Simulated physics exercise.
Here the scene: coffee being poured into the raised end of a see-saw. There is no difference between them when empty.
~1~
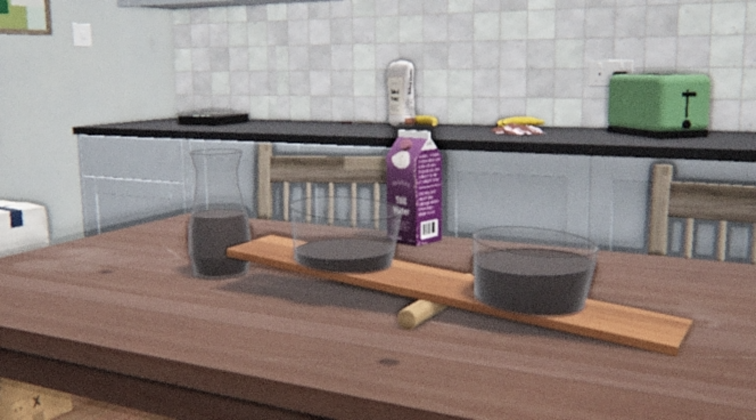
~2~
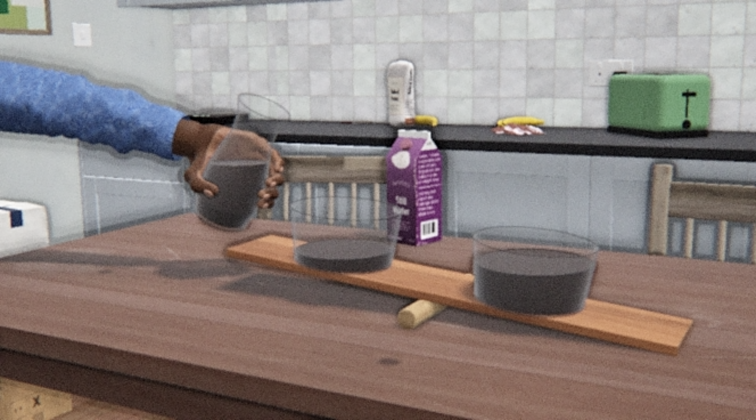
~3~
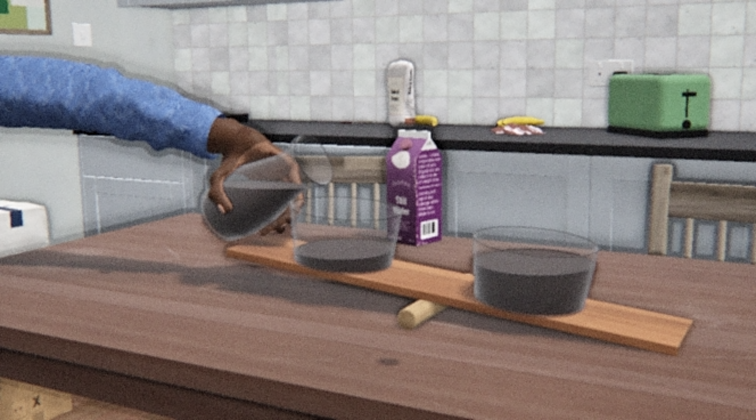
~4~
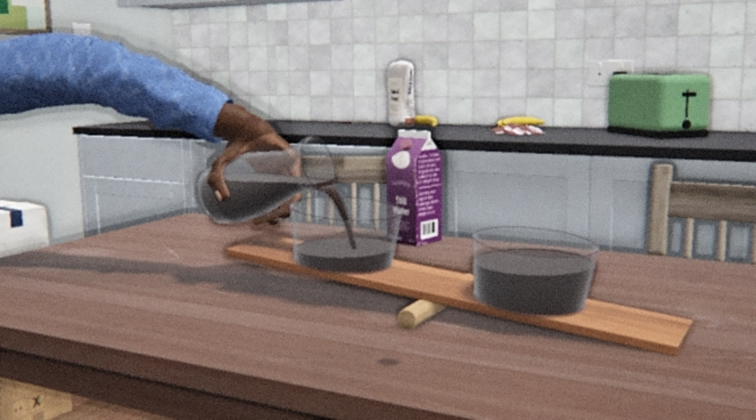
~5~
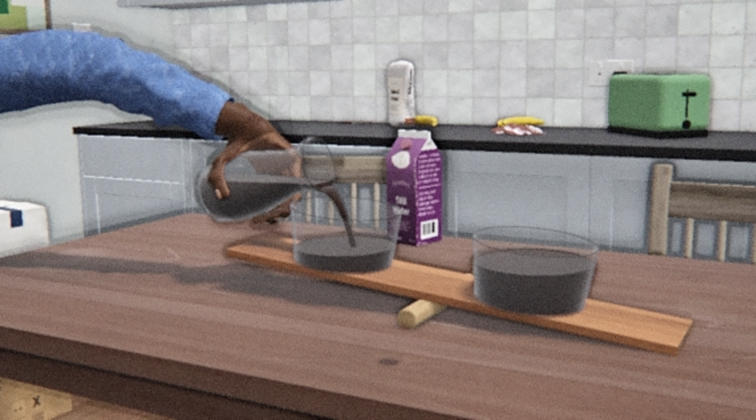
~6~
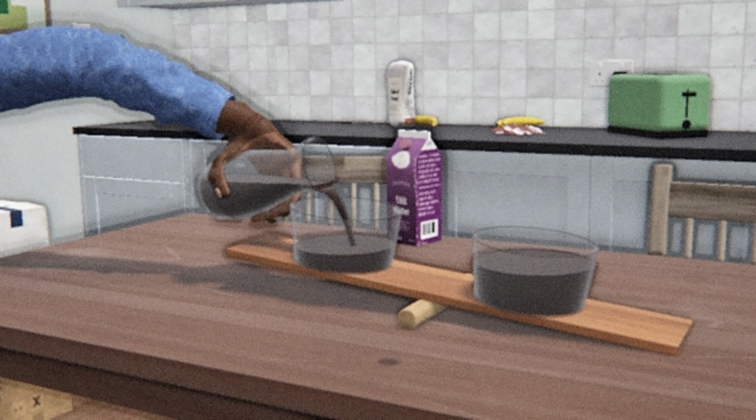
In a kitchen, a hand lifts a carafe and pours dark liquid into the left tub.
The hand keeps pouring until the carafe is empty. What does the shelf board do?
The shelf board swings over.
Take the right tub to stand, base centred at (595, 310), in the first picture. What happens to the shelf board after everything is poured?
Next it won't budge.
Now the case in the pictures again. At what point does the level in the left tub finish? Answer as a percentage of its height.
Looks like roughly 65 percent to me.
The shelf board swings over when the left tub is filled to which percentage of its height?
Tipping level: Near 45 per cent.
Shortly, the left tub is about half full; the shelf board leans as before.
Then, the left tub is about two thirds full; the shelf board has swung over, and that end is down.
At the finish, the left tub is about two thirds full; the shelf board has swung over, and that end is down.
